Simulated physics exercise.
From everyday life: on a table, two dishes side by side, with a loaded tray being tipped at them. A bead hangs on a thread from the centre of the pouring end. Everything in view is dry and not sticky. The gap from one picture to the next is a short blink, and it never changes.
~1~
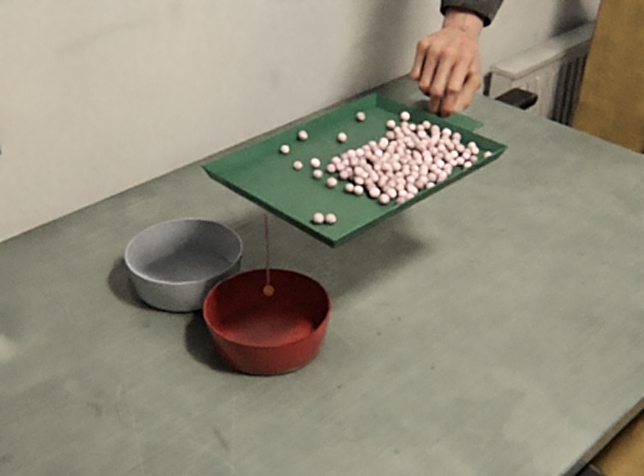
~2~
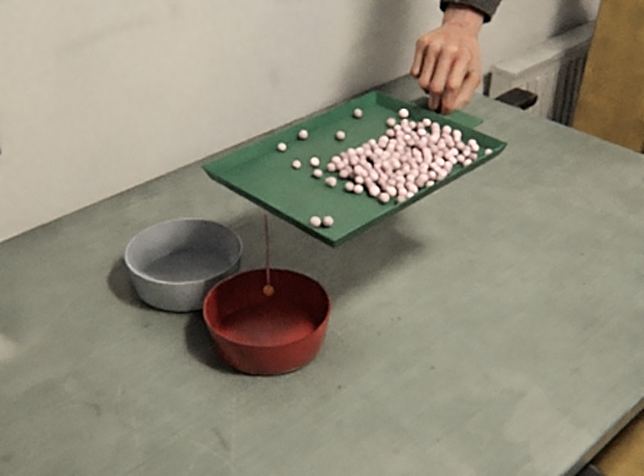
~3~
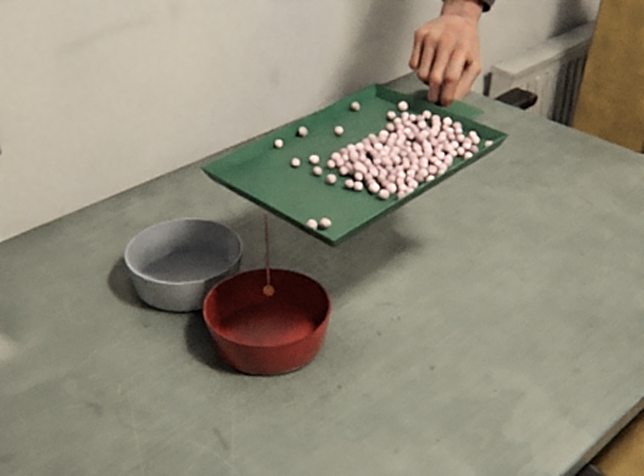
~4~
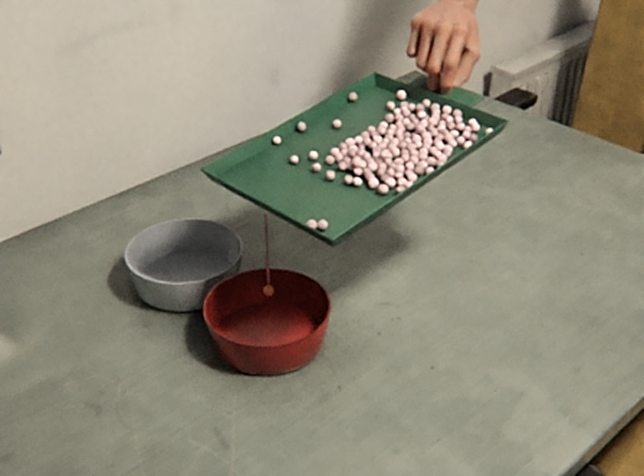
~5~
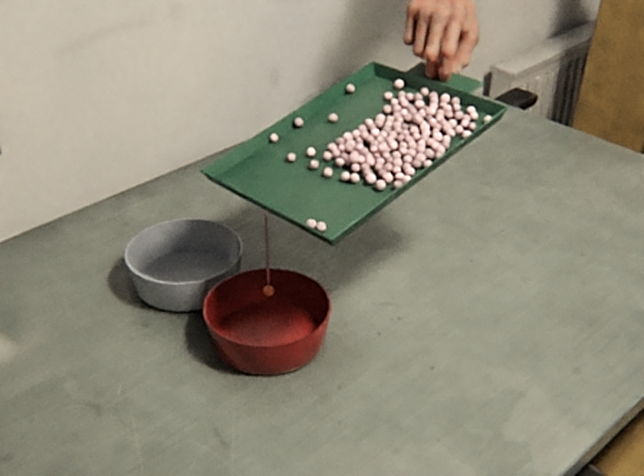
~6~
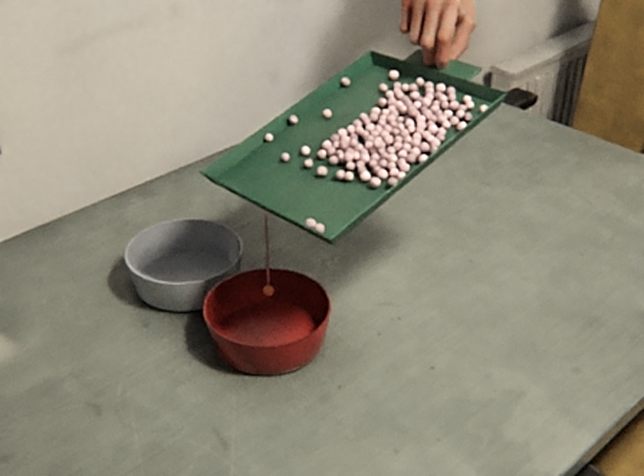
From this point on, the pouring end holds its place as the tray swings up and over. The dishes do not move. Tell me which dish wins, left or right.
The fuller one at the end is the dish on the right, no doubt.
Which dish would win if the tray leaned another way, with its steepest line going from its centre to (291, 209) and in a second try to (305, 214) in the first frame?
The rightmost dish; the rightmost dish.
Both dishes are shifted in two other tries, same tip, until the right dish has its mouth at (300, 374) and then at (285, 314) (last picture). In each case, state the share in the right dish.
Roughly 10% on the first try and 30% on the second.
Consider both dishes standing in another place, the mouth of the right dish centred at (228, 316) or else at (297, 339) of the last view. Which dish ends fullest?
In order of the tries: The dish on the right side, then the dish on the left side.
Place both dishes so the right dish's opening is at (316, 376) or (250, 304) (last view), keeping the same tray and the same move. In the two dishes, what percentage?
In turn about 70 and about 70 percent.
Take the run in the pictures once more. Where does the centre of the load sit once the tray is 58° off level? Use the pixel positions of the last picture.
Look close to (233, 257) in the last picture.
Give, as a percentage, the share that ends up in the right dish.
It works out at some 40 %.
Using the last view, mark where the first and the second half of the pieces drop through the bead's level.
Around (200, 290) and then (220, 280).
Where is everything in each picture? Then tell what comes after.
Corners of the pouring end at (210, 166) and (334, 235), level; middle of the load at (403, 162), sugar pearls; left dish at (138, 286); right dish at (219, 347); bead on its thread at (269, 291), in the first frame.
Corners of the pouring end at (210, 166) and (334, 235), level; middle of the load at (403, 160), in the second frame.
Corners of the pouring end at (210, 167) and (333, 234), tipped barely, lowest at the left corner; middle of the load at (403, 155), in the third frame.
Corners of the pouring end at (209, 168) and (332, 234), tipped a little, lowest at the left corner; middle of the load at (403, 146), in the fourth frame.
Corners of the pouring end at (209, 169) and (331, 233), tipped a little, lowest at the left corner; middle of the load at (401, 139), a stray few on the move, in the fifth frame.
Corners of the pouring end at (208, 170) and (330, 233), tipped a little, lowest at the left corner; middle of the load at (395, 133), nearly all on the move; left dish at (138, 286); right dish at (219, 347), in the sixth frame.
Soon after the last picture, tray tipped steeply; about half on the tray; a small part in the right dish; a small part in the left dish; about a quarter outside both; a small part in the air.
A little later, tray tipped right over; about a third in the right dish; about a quarter in the left dish; about a third outside both.
Later still, tray tipped past a quarter turn; about a third in the right dish; about a quarter in the left dish; about a third outside both.
By the end, tray tipped past a quarter turn; about a third in the right dish; about a quarter in the left dish; about a third outside both.
